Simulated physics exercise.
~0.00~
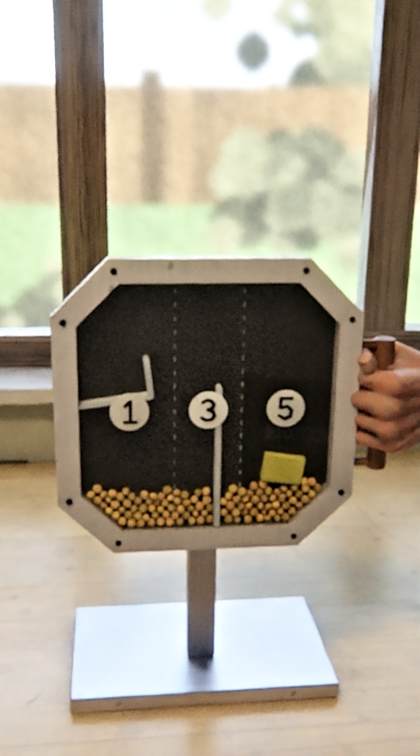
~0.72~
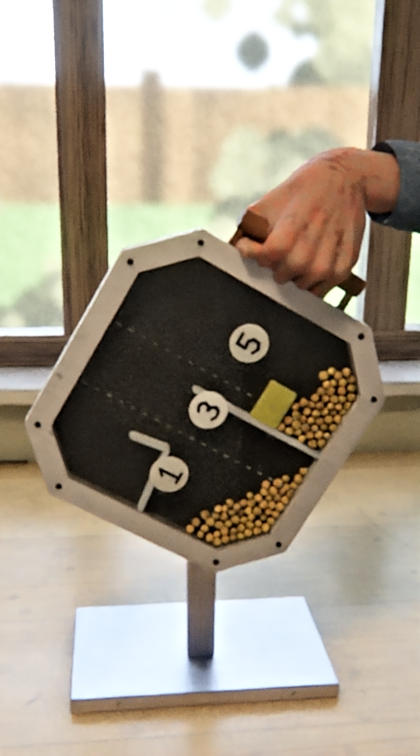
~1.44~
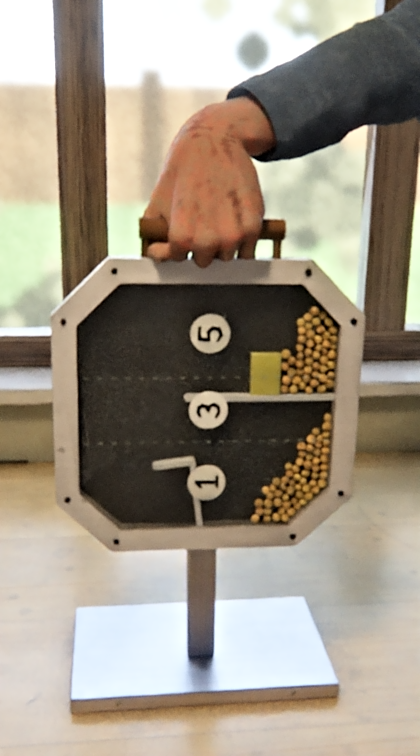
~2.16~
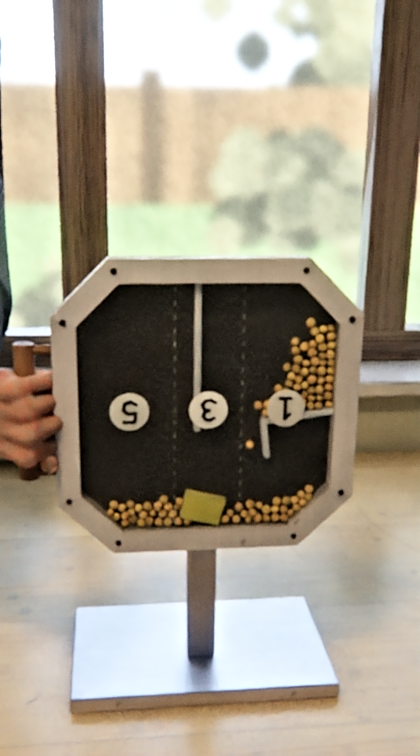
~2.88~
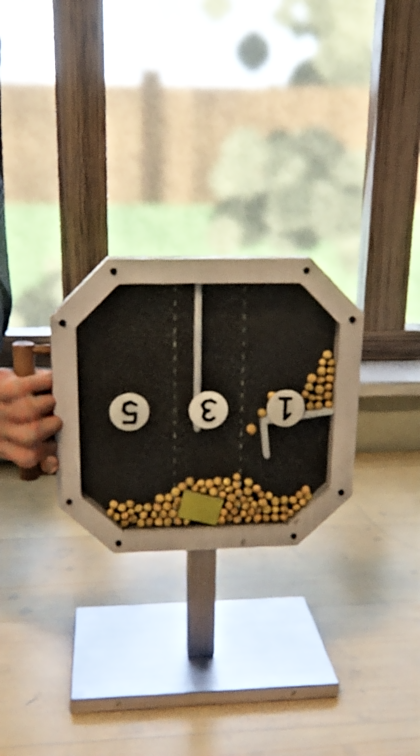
A hand turned an eight-sided case of chickpeas anticlockwise on its stand until it was upside down, and the chickpeas and a yellow block tumbled to the bottom, leaving a smaller heap resting on a ledge at the right.
